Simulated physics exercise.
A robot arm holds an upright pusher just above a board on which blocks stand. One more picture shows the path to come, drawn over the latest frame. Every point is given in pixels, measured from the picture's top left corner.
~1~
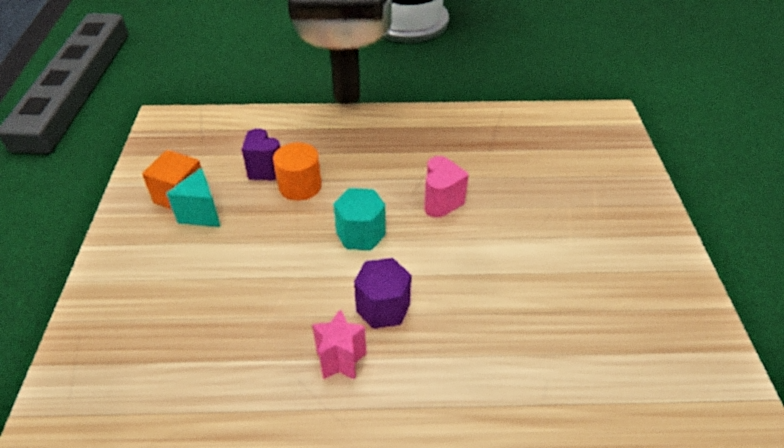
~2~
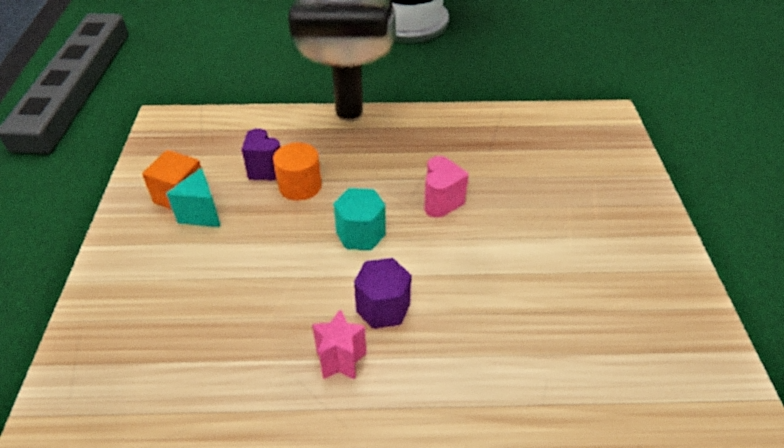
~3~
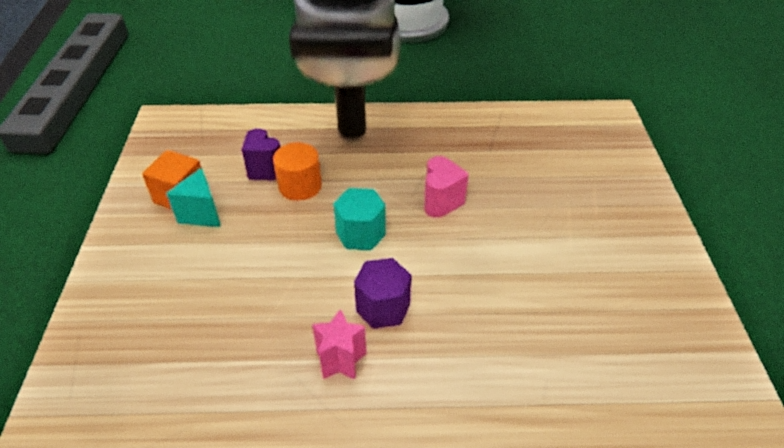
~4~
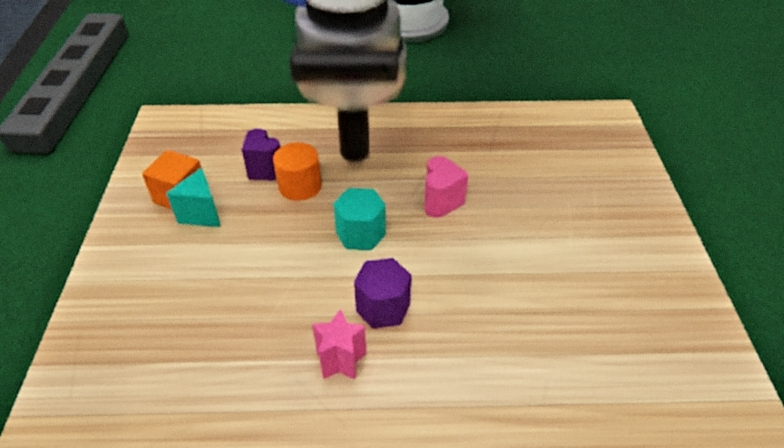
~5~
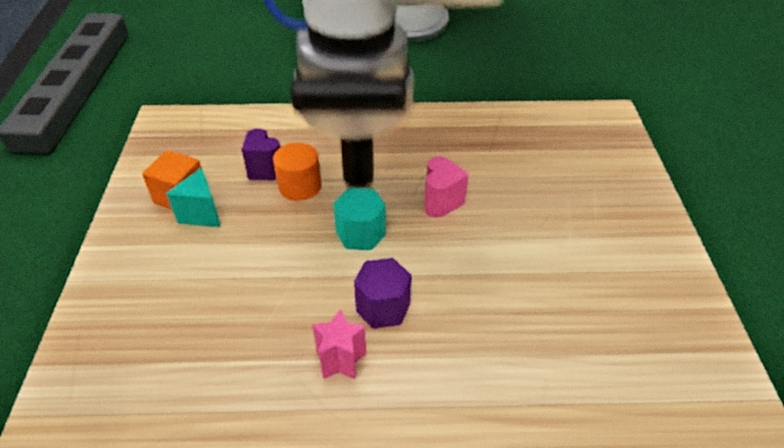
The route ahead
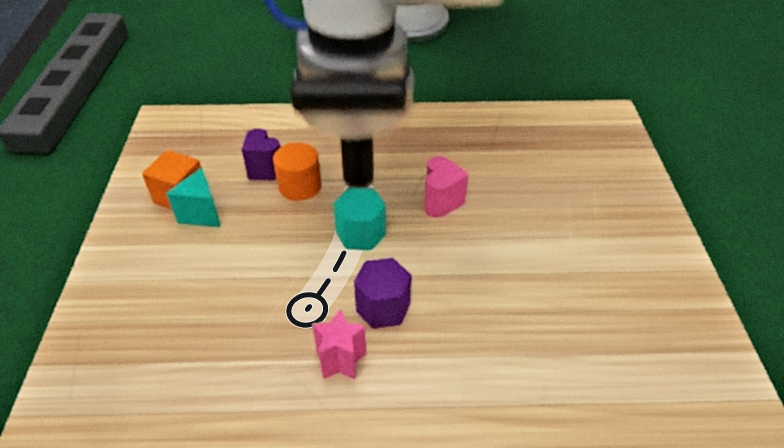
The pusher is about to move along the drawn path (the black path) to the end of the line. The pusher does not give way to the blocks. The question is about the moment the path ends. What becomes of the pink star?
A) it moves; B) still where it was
I'll go with B - still where it was.
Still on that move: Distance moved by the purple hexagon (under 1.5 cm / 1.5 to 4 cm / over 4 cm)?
Medium: 1.5 to 4 cm.
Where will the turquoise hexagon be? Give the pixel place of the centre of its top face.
When the path ends, it will be at (352, 284).
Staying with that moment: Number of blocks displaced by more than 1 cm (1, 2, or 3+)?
Looking at the path, I think two of the blocks end up more than 1 cm away.
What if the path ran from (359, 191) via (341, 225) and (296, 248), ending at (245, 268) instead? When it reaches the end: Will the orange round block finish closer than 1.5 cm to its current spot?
Yes, it checks out.
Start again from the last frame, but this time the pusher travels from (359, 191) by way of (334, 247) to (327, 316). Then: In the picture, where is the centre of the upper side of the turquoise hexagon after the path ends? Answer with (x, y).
Most likely (370, 237).
Path on the board, from (359, 191) via (346, 247), ending at (307, 310).
On the path given first. One third of the way, pusher (352, 216); turquoise hexagon (363, 227), turned 20° anticlockwise.
Two thirds of the way, pusher (334, 257); turquoise hexagon (357, 267), turned 50° anticlockwise; purple hexagon (394, 297), turned 35° anticlockwise.
At the end, pusher (305, 298); pink star in place; turquoise hexagon (352, 284), turned 65° anticlockwise; purple hexagon (400, 304), turned 50° anticlockwise.
